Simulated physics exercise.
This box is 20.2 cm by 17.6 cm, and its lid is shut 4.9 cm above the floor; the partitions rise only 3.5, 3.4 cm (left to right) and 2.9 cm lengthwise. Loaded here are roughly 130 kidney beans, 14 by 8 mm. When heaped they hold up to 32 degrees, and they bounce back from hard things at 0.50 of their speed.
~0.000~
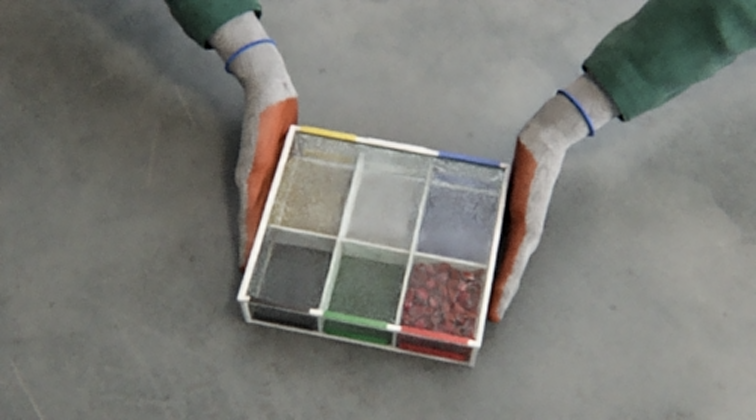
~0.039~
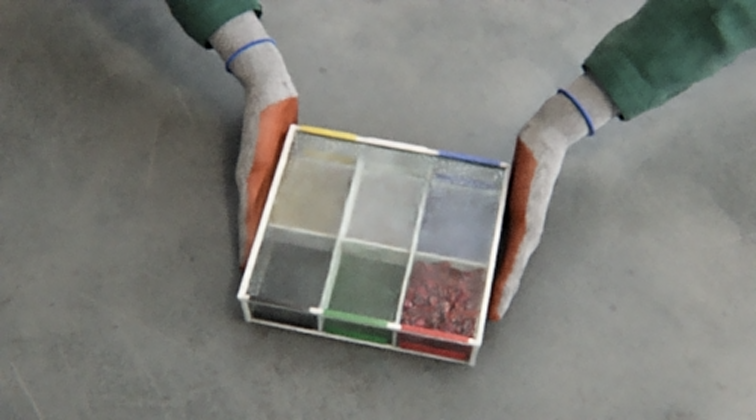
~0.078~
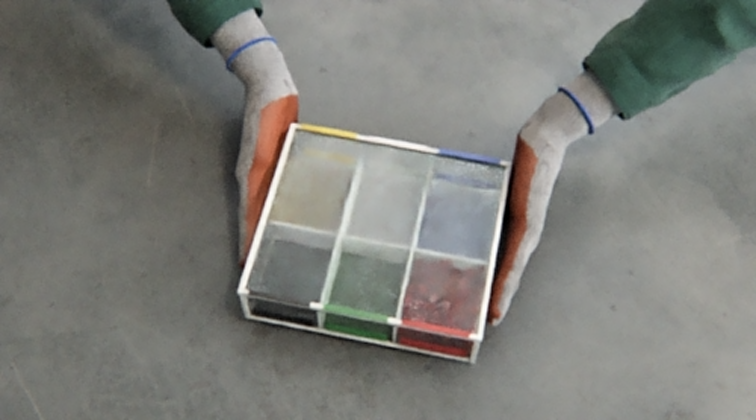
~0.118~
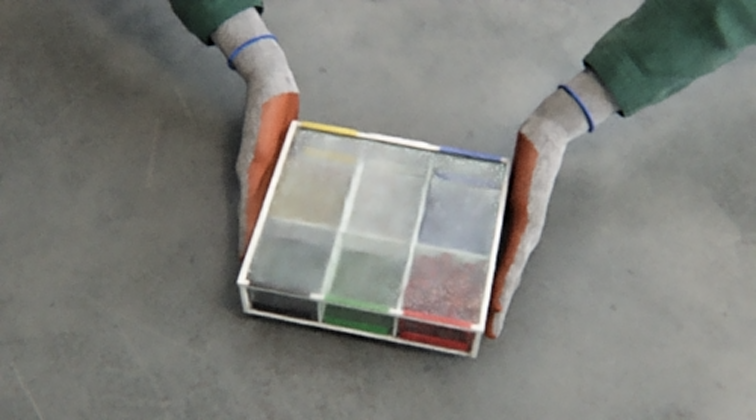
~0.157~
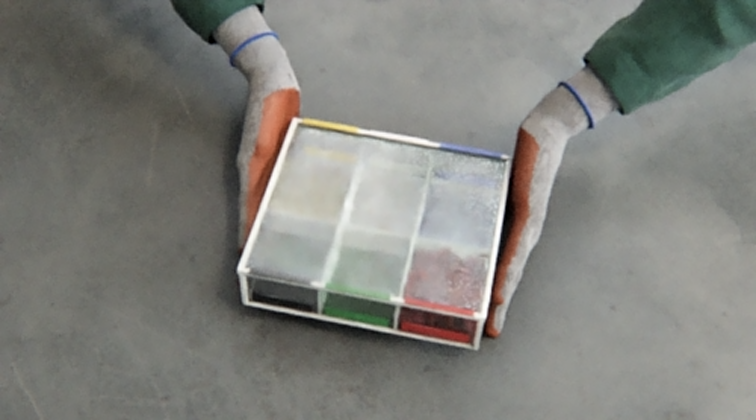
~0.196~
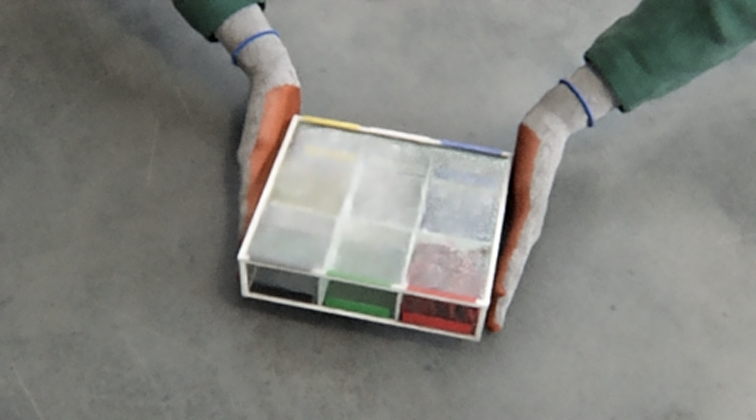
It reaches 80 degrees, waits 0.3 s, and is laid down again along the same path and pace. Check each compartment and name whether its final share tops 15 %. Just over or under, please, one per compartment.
Red: Over, blue: Over, green: Under, yellow: Under, white: Under, black: Under.
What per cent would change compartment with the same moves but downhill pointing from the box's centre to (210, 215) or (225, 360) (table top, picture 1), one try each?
First try: Around 25 percent; second try: Around 10 percent.
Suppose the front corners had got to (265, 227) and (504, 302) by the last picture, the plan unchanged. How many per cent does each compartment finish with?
In per cent, the final split is red 75, blue 25, green 0, yellow 0, white 0, black 0.
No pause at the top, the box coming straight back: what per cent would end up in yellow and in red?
Yellow keeps 0% and red keeps 45%.
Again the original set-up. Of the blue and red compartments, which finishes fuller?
Blue.
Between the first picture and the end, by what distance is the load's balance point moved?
Roughly 7.5 cm.
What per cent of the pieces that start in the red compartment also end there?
Fraction kept: Approx. 40 %.
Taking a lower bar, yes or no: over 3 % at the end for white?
As for white, indeed so.
Then, at 1.05 s, tilt 80 degrees; red 60 %, blue 40 %, white 5 %.
Then, at 1.63 s, tilt 42 degrees; red 40 %, blue 55 %, white 5 %.
Then, at 2.25 s, tilt 0 degrees; red 40 %, blue 55 %, white 5 %.
By 2.8 s all is still; red 40 %, blue 55 %, green 0 %, yellow 0 %, white 5 %, black 0 %.
